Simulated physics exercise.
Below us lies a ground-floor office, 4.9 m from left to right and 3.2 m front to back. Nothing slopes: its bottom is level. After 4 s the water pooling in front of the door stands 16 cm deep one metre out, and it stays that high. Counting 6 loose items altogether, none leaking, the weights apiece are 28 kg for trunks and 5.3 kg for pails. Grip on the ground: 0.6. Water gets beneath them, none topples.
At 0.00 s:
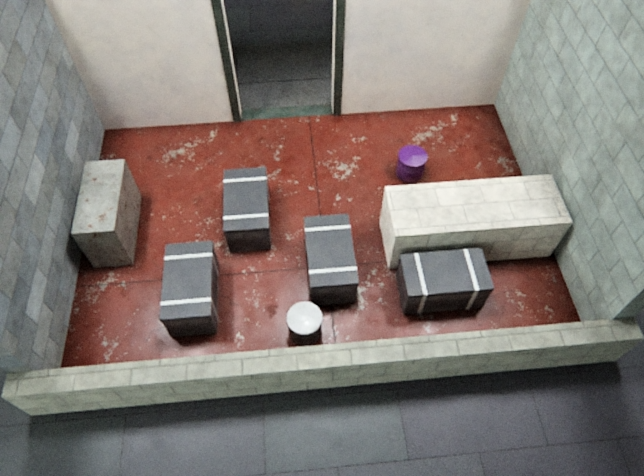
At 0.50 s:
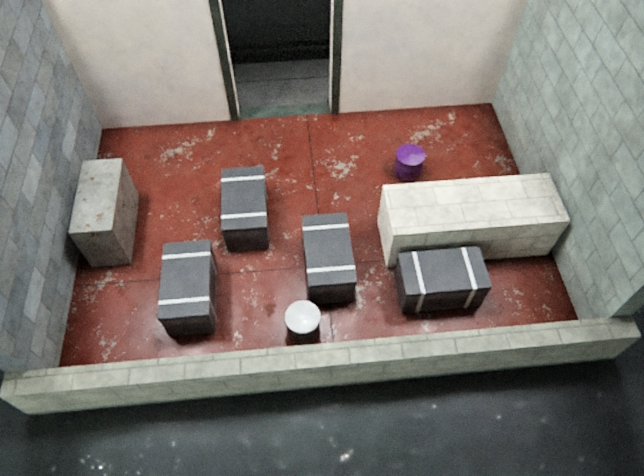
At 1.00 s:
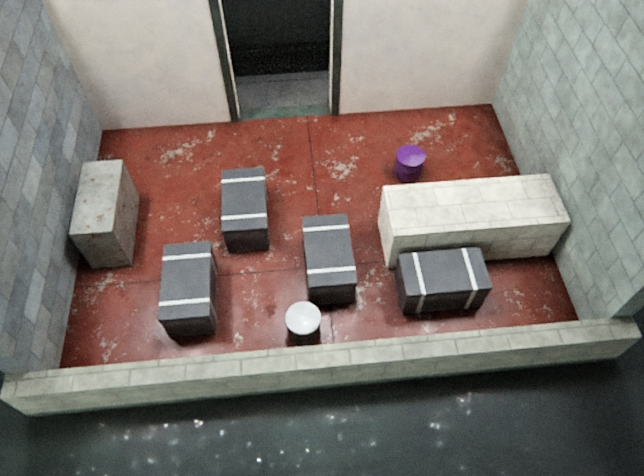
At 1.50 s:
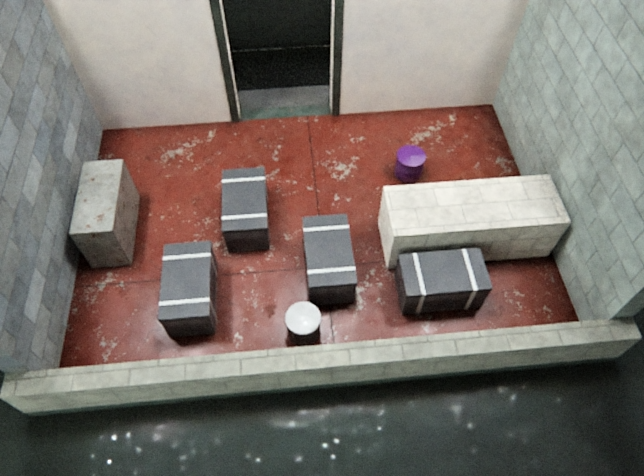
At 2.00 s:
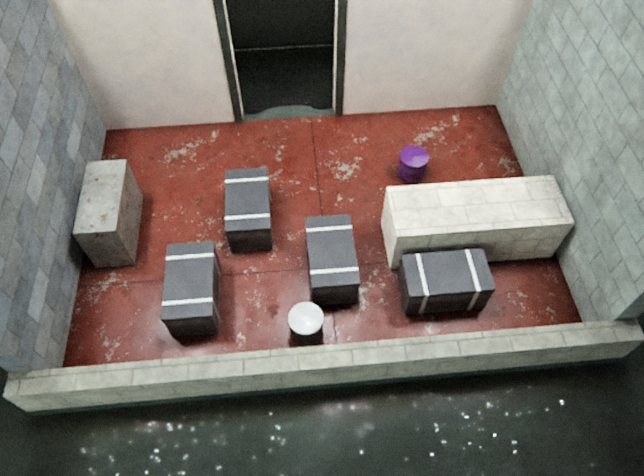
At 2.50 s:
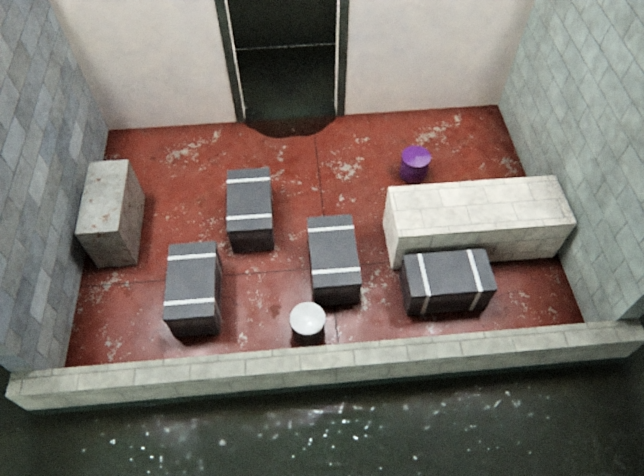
In a walled room with a red floor, dark water spread outside the low front wall, then crept in through the back doorway, while the boxes and the purple pail stayed put.
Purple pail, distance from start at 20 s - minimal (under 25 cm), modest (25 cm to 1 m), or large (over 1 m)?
Modest.
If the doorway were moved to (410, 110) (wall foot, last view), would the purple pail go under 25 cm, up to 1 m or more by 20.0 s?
Then the purple pail is swept a long way.
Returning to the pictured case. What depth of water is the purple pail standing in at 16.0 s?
The depth there is around 5 cm.
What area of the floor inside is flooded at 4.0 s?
That flooded area is roughly 3.0 m2.
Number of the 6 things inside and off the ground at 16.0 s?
I'd say 5 of them.
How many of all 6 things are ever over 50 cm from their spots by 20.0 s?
Total: 6.
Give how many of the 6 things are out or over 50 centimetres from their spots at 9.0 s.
Count: 0.
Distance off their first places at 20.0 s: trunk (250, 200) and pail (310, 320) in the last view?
They've ended up 100 cm and 150 cm away, in that order.
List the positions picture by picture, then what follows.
In the first picture, the purple pail at (413, 156) rests on the ground; 0.0 m2 under water; 0 of 6 have shifted.
In the second picture, the purple pail at (411, 154) rests on the ground; 0.0 m2 under water; 0 of 6 have shifted.
In the third picture, the purple pail at (411, 155), on the bottom; water covers 0.0 m2; 0 of 6 have shifted.
In the fourth picture, the purple pail at (411, 156) rests on the ground; water covers 0.0 m2; 0 of 6 have shifted.
In the fifth picture, the purple pail at (415, 156), on the bottom; water covers 0.0 m2; 0 of 6 have shifted.
In the sixth picture, the purple pail at (416, 156) rests on the ground; 0.2 m2 under water; 0 of 6 have shifted.
After 4.0 s the purple pail is near (416, 156), 0.0 m from its start, aground; 0 afloat.
After 9.0 s the purple pail is near (416, 156), 0.0 m from its start, aground; 0 afloat.
After 16.0 s the purple pail is near (420, 156), 0.0 m from its start, aground; 5 afloat.
After 20.0 s the purple pail is near (451, 134), 0.5 m from its start, afloat; 6 afloat.
